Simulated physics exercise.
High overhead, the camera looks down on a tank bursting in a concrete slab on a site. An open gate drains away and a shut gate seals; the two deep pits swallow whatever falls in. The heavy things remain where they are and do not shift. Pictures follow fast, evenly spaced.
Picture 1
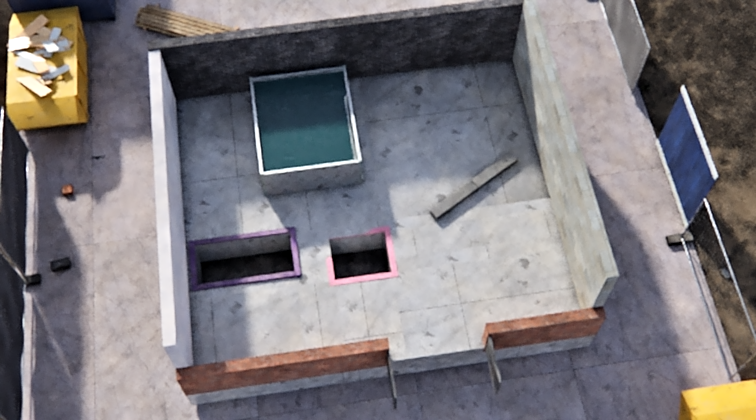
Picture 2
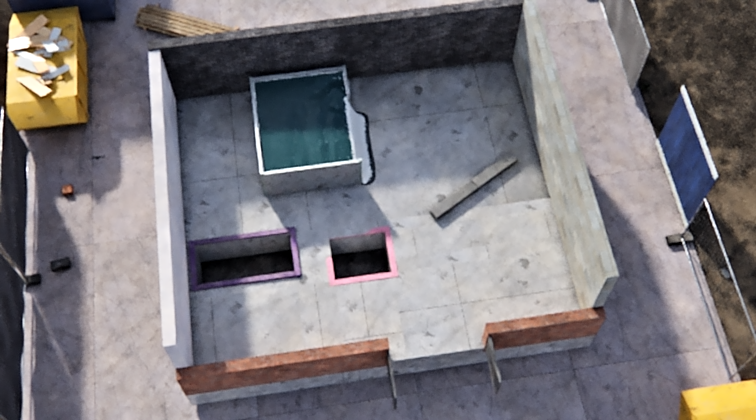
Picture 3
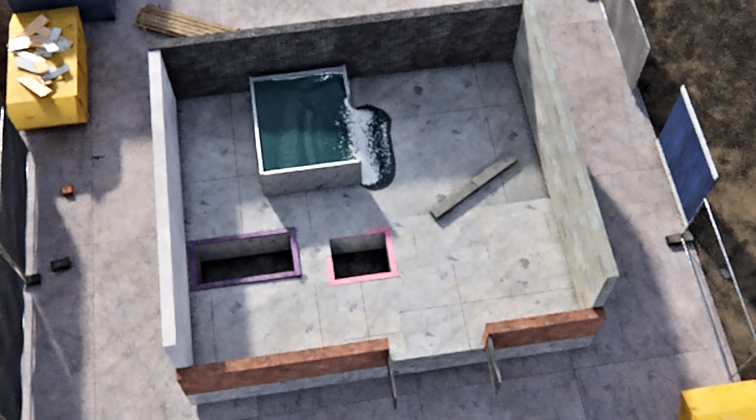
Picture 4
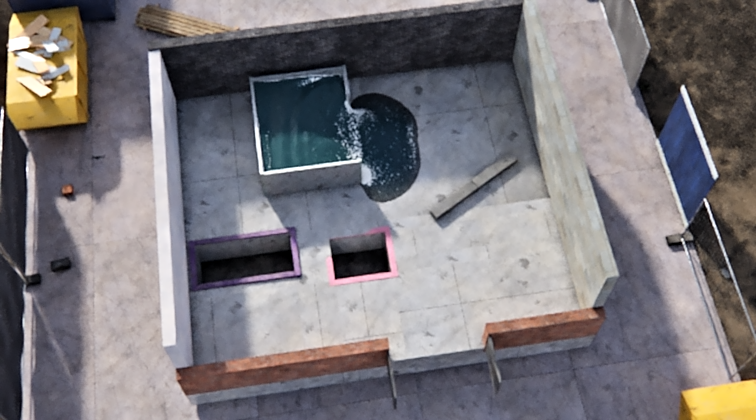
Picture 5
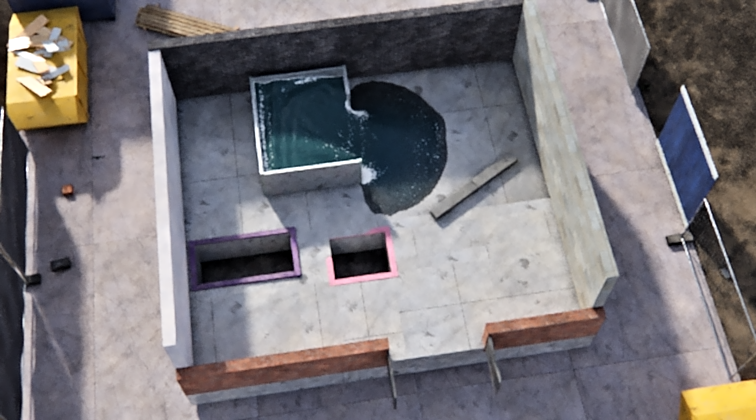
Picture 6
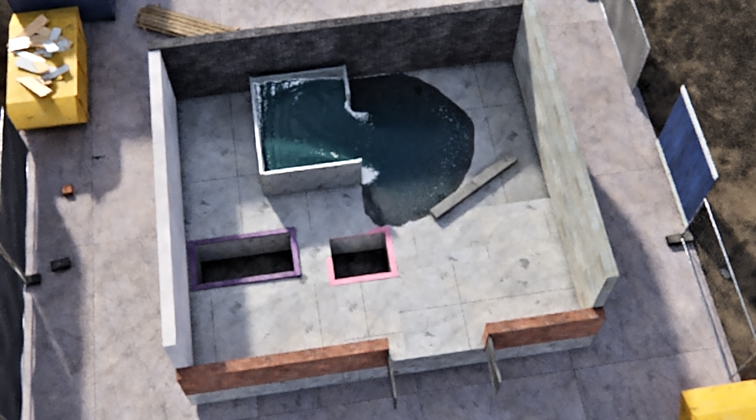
A walled concrete slab on a building site is seen from high overhead, with yellow containers at the upper left and lower right and a blue panel at the right. Inside stand a square tank of teal water, purple- and pink-edged openings below it, and a loose plank. Water bursts from the tank's right side, foams, and spreads rightward in a widening dark pool reaching the plank, while the camera stays still.
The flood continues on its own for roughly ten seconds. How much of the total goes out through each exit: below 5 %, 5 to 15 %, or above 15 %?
Final split: The gate gets 5 to 15 %; the pink pit gets 5 to 15 %; the purple pit gets below 5 %.
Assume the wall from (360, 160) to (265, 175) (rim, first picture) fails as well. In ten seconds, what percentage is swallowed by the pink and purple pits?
For pink it's about 45 per cent, and for purple about 25 per cent.
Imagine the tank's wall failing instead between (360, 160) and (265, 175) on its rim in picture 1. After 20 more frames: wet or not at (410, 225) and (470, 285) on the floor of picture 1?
Soaked, then soaked.
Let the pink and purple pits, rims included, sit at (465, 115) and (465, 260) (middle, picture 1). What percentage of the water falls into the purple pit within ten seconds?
Share for the purple pit: 10 percent.
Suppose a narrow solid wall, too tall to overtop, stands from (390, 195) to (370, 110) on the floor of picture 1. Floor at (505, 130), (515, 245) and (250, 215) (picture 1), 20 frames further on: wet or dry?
In order: Wet; dry; dry.
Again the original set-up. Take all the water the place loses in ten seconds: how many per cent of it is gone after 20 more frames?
Close to 0 per cent.
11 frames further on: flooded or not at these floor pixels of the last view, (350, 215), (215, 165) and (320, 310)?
Point 1: Unwetted; point 2: Unwetted; point 3: Unwetted.
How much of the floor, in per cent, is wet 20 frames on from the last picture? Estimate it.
The answer is around 50 per cent.
A moment on, water covers 30 % of the floor; the gate 0 %, the pink pit 0 %, the purple pit 0 %.
Next, water covers 40 % of the floor; the gate 0 %, the pink pit 0 %, the purple pit 0 %.
Then, water covers 50 % of the floor; the gate 0 %, the pink pit 0 %, the purple pit 0 %.
Later, water covers 65 % of the floor; the gate 2 %, the pink pit 1 %, the purple pit 0 %.
In the end, water covers 85 % of the floor; the gate 8 %, the pink pit 7 %, the purple pit 0 %.
